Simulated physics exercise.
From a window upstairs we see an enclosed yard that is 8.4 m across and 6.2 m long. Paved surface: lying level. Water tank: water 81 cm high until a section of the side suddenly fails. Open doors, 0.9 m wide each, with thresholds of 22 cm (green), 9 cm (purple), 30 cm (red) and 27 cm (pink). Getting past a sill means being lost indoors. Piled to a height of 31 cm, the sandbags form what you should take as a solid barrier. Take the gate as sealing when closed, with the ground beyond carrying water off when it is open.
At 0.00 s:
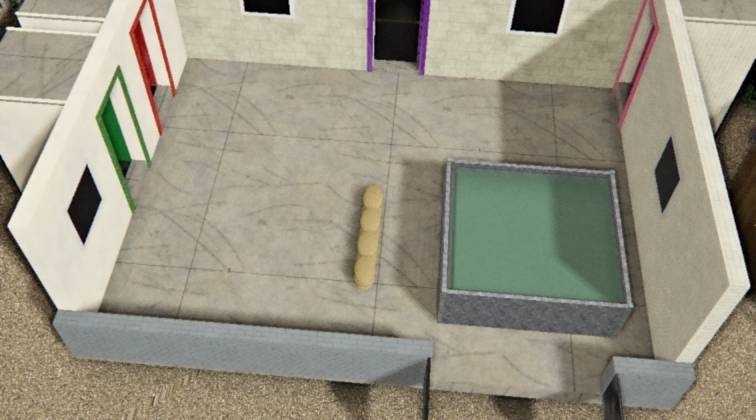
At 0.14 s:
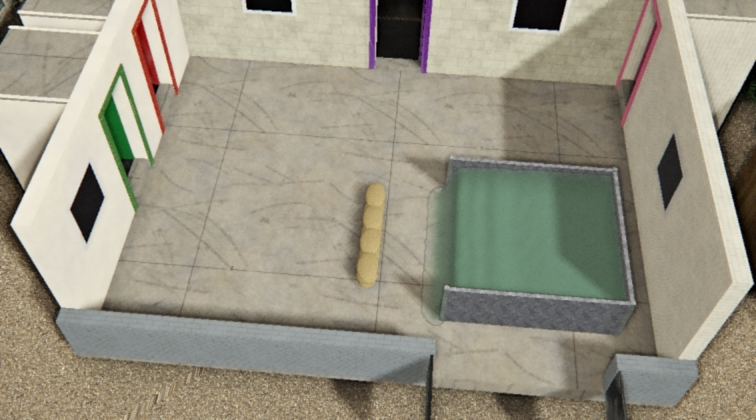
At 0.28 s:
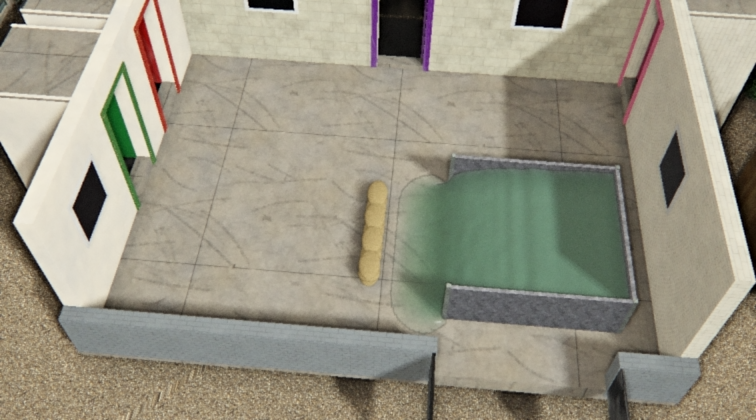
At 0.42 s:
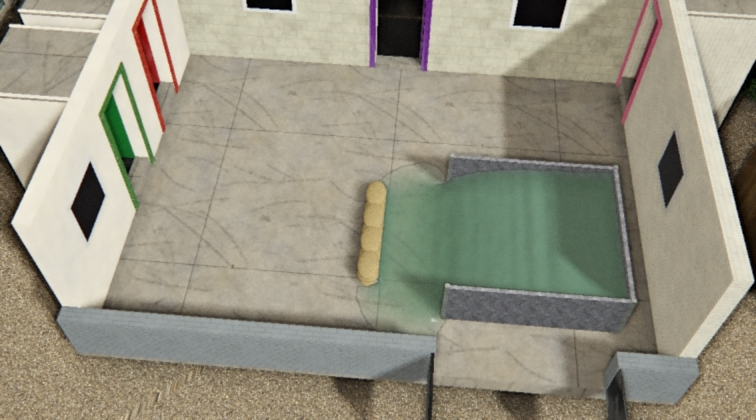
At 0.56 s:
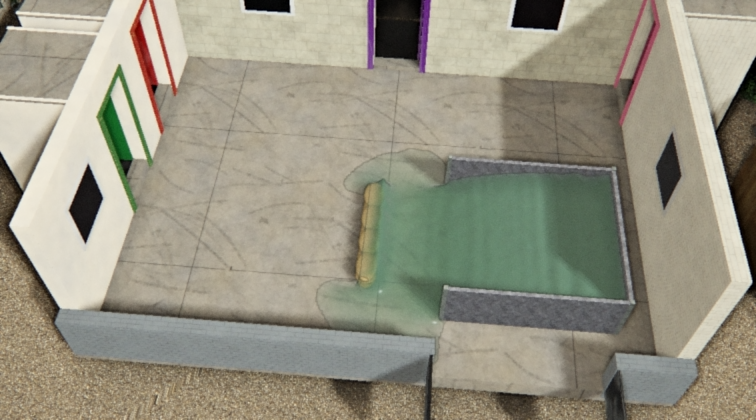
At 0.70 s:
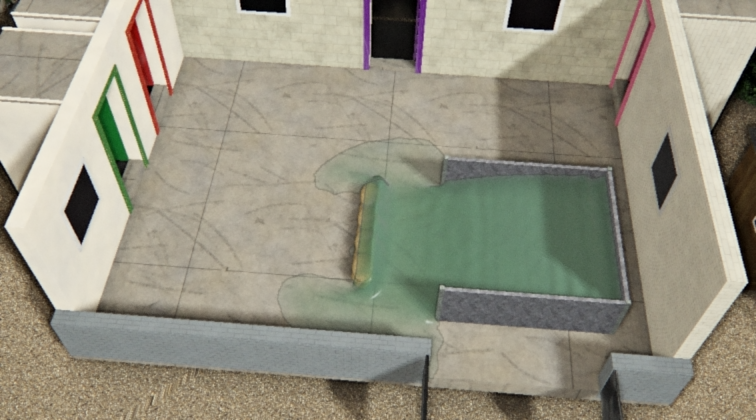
The video shows green-tinted water pouring from the open left side of a rectangular tank in a walled yard, spreading across the paving to a short row of sandbags, then flowing around both ends as the camera shifts slightly.
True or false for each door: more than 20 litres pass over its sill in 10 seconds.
Per door: The green door: False; the purple door: True; the red door: False; the pink door: False.
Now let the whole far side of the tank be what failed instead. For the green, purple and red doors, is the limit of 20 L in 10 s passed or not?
Log - green: Threshold not reached, purple: Threshold topped, red: Threshold not reached.
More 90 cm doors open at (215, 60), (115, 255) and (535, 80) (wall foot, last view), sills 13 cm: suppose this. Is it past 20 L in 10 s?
First doorway gets there, second gets there, third falls short.
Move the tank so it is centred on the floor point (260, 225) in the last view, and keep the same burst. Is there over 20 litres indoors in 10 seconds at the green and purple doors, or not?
Well, green ends up beyond the mark and purple ends up inside the mark.
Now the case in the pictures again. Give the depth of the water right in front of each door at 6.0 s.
Readings (cm): Green = 10; purple = 12; red = 21; pink = 9.
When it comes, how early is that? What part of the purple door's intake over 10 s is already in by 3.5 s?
55 percent or so by then.
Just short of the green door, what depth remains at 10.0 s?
I'd put it near 9.5 cm.
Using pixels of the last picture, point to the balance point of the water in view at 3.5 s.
Close to (344, 222) in the last picture.
After 1.4 s water covers 35 % of the floor and is deepest (58 cm) near (386, 248); green door not reached, purple door not reached, red door not reached, pink door not reached.
After 2.2 s water covers 65 % of the floor and is deepest (48 cm) near (386, 248); green door not reached, purple door 15 cm at the sill, 2 L in, red door not reached, pink door not reached.
After 3.5 s water covers 75 % of the floor and is deepest (34 cm) near (89, 335); green door 17 cm at the sill, 0 L in, purple door 22 cm at the sill, 99 L in, red door 21 cm at the sill, 0 L in, pink door not reached.
After 6.0 s water covers 85 % of the floor and is deepest (26 cm) near (336, 77); green door 10 cm at the sill, 0 L in, purple door 12 cm at the sill, 154 L in, red door 21 cm at the sill, 6 L in, pink door 9 cm at the sill, 0 L in.
After 10.0 s water covers 95 % of the floor and is deepest (20 cm) near (551, 125); green door 10 cm at the sill, 0 L in, purple door 11 cm at the sill, 182 L in, red door 9 cm at the sill, 6 L in, pink door 18 cm at the sill, 1 L in.
